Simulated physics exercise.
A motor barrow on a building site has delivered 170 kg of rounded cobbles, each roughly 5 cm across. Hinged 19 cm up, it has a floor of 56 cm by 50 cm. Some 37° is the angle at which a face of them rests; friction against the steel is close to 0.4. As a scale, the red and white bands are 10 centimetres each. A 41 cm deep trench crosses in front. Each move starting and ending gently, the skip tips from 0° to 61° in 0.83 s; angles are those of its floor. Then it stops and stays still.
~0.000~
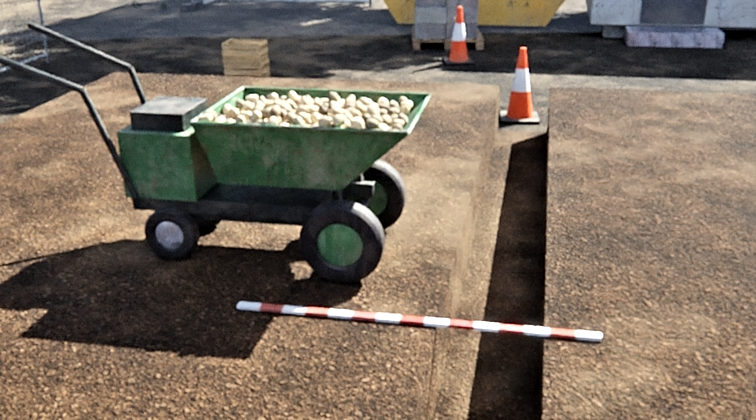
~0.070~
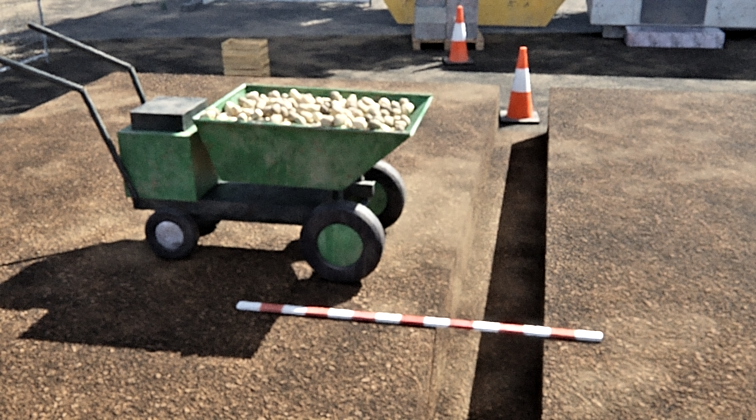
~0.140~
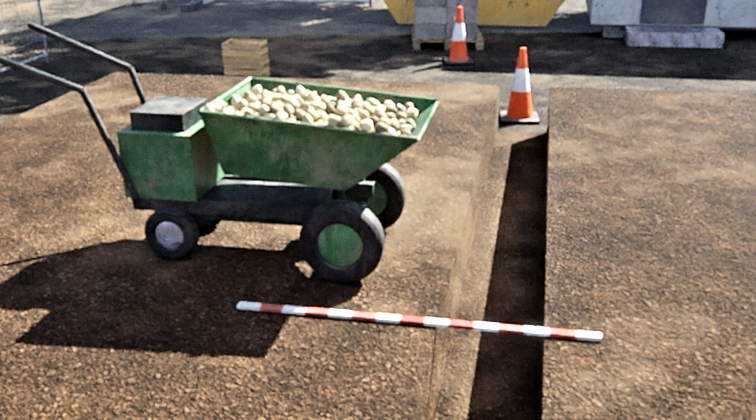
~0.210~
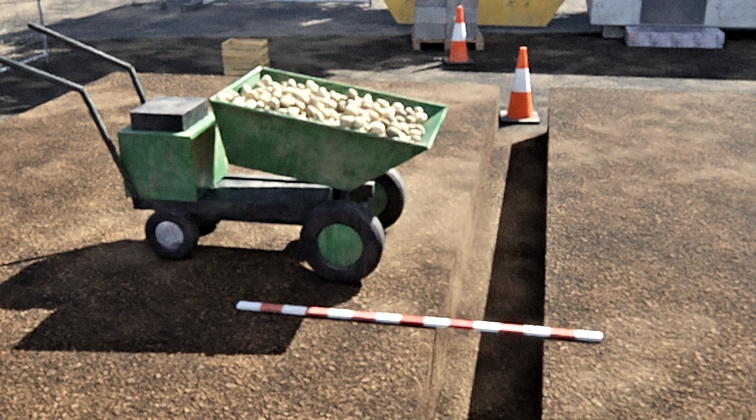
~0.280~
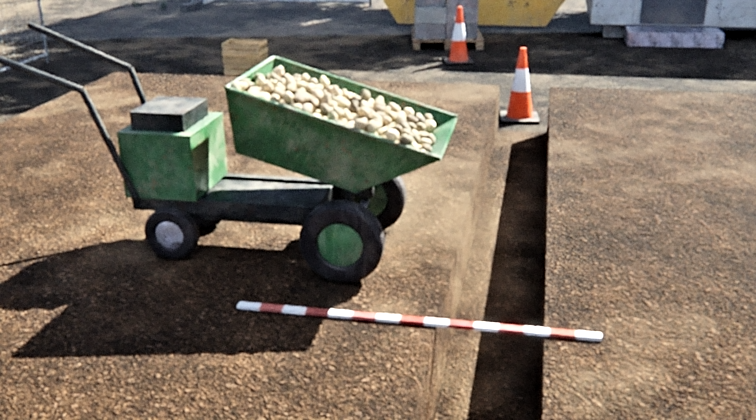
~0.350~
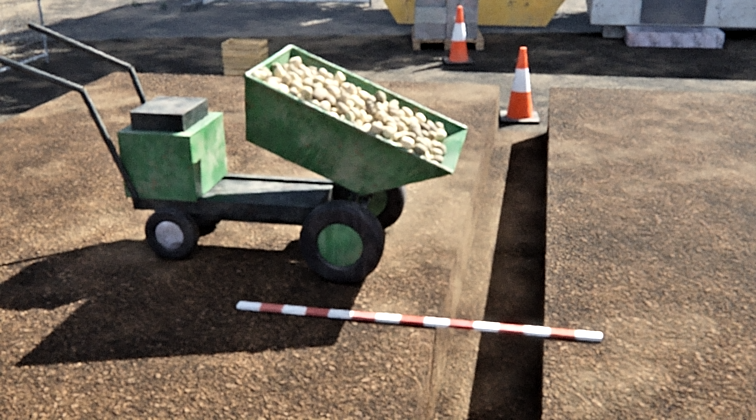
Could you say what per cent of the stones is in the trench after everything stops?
I would put it at 77 per cent.
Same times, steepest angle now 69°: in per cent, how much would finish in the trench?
In that case around 85 percent.
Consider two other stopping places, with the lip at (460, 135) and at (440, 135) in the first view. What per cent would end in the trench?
That gives roughly 35 per cent and roughly 45 per cent.
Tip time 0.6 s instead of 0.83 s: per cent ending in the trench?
In that case, around 70%.
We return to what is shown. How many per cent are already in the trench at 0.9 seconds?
About 20 per cent by then.
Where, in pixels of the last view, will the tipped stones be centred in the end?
The resting stones are centred at roughly (518, 322).
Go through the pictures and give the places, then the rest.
The first frame shows lip at (408, 133), floor tilted 0°, highest stones at (309, 102).
The second frame shows lip at (411, 135), floor tilted 1°, highest stones at (299, 101); the stones move at 0.3 m/s on average.
The third frame shows lip at (418, 140), floor tilted 5°, highest stones at (290, 96); the stones move at 0.5 m/s on average.
In the fourth frame, the skip is at 10°, its lip at (428, 148); the top of the load is at (282, 89); the stones move at 0.7 m/s on average.
In the fifth frame, the skip is at 16°, its lip at (440, 159); the top of the load is at (284, 81); the stones move at 0.9 m/s on average.
In the sixth frame, the skip is at 23°, its lip at (452, 173); the top of the load is at (295, 70); the stones move at 1.0 m/s on average.
After 0.6 s the floor is at 51°; 100 % in the skip; the foremost stones are at (472, 204).
After 0.9 s the floor is at 61°; 79 % in the skip, 20 % in the trench; the foremost stones are at (546, 261).
After 1.3 s the floor is at 61°; 32 % in the skip, 46 % in the trench, 21 % past the trench; the foremost stones are at (679, 269).
After 3.2 s the floor is at 61°; 0 % in the skip, 77 % in the trench, 23 % past the trench; the foremost stones are past the picture's edge.
